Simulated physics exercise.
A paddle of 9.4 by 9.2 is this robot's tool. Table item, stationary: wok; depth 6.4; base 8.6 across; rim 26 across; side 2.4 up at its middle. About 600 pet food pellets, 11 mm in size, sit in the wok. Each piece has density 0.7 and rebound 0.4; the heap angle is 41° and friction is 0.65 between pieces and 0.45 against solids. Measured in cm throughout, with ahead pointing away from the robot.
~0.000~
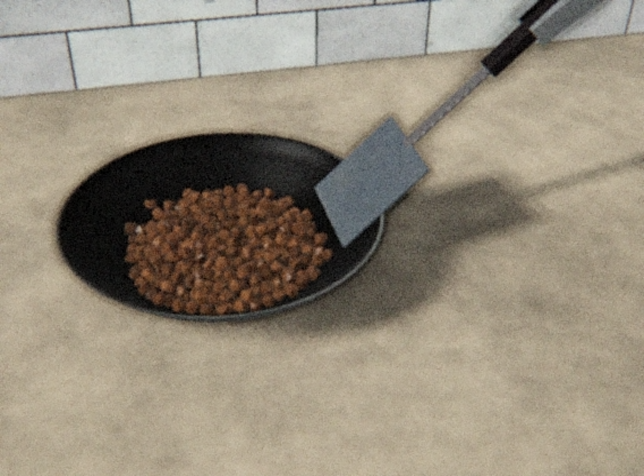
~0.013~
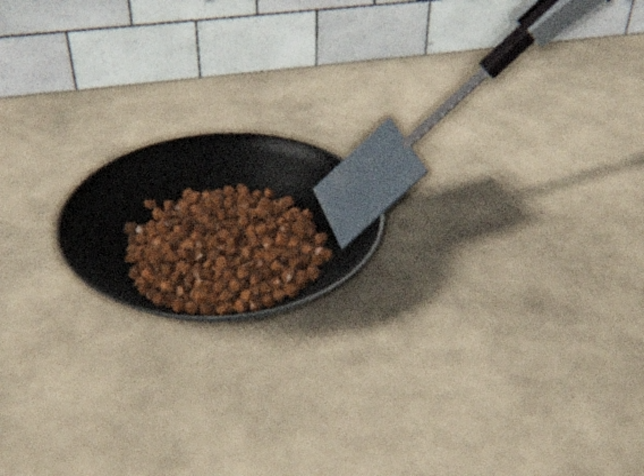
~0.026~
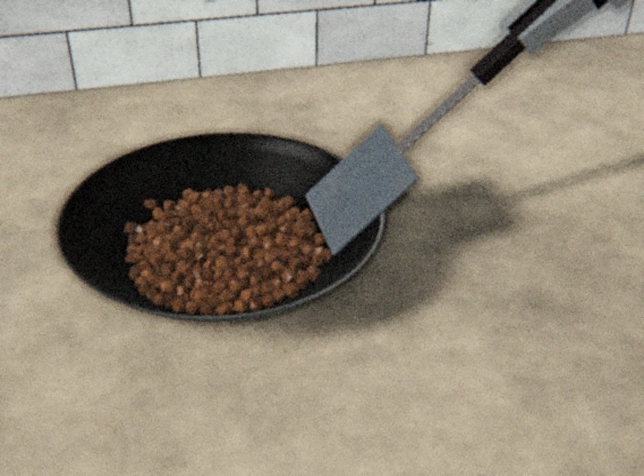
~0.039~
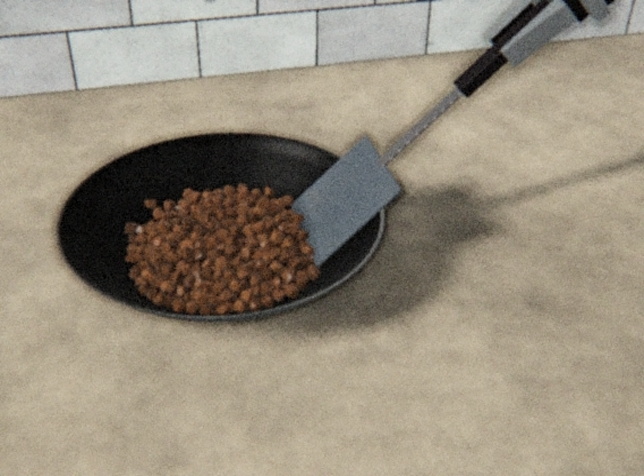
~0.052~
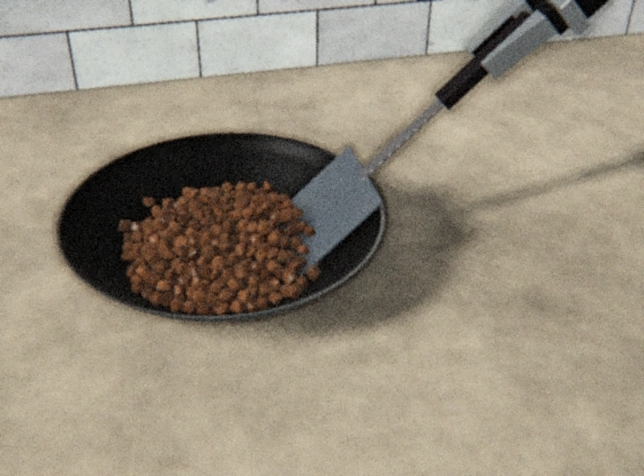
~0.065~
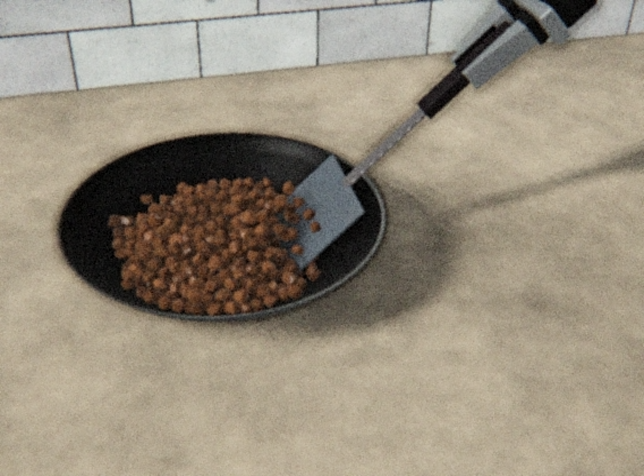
A grey, flat-bladed paddle on a dark-handled robot tool slides down and left into a black wok holding a heap of reddish-brown pellets. The wok sits left of centre on a mottled beige countertop, seen from above at an angle, with pale tiles behind and shadows to the right. The blade pushes into the heap's right side, nudging pellets slightly leftward, while the wok and camera stay still.
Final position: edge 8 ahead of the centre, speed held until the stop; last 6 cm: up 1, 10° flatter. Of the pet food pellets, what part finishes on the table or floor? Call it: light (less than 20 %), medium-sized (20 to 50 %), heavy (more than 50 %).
It comes out heavy.
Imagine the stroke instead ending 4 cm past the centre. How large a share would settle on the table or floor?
10 %, roughly.
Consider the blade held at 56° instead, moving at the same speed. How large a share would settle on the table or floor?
In that case some 65 per cent.
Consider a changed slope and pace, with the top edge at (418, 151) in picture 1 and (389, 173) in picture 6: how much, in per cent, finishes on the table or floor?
25 %.
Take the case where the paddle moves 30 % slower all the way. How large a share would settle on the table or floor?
Then roughly 45 percent.
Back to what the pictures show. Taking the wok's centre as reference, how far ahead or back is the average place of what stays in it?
Ahead, by about 3.0 cm.
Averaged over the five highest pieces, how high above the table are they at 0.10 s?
I'd say close to 10 cm on average.
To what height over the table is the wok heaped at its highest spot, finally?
Roughly 6.0 centimetres.
After 0.10 s, sloping 43°, highest piece 10 above the table; 602 in the wok.
After 0.13 s, sloping 40°, highest piece 12 above the table; 601 in the wok, 1 on the blade or in flight.
After 0.34 s, sloping 33°, highest piece 10 above the table; 241 in the wok, 160 on the table or floor, 201 on the blade or in flight.
After 1.39 s, sloping 33°, highest piece 6 above the table; 362 on the table or floor, 240 in the wok.
In the end, 362 on the table or floor, 240 in the wok. That is 60 % on the table or floor.
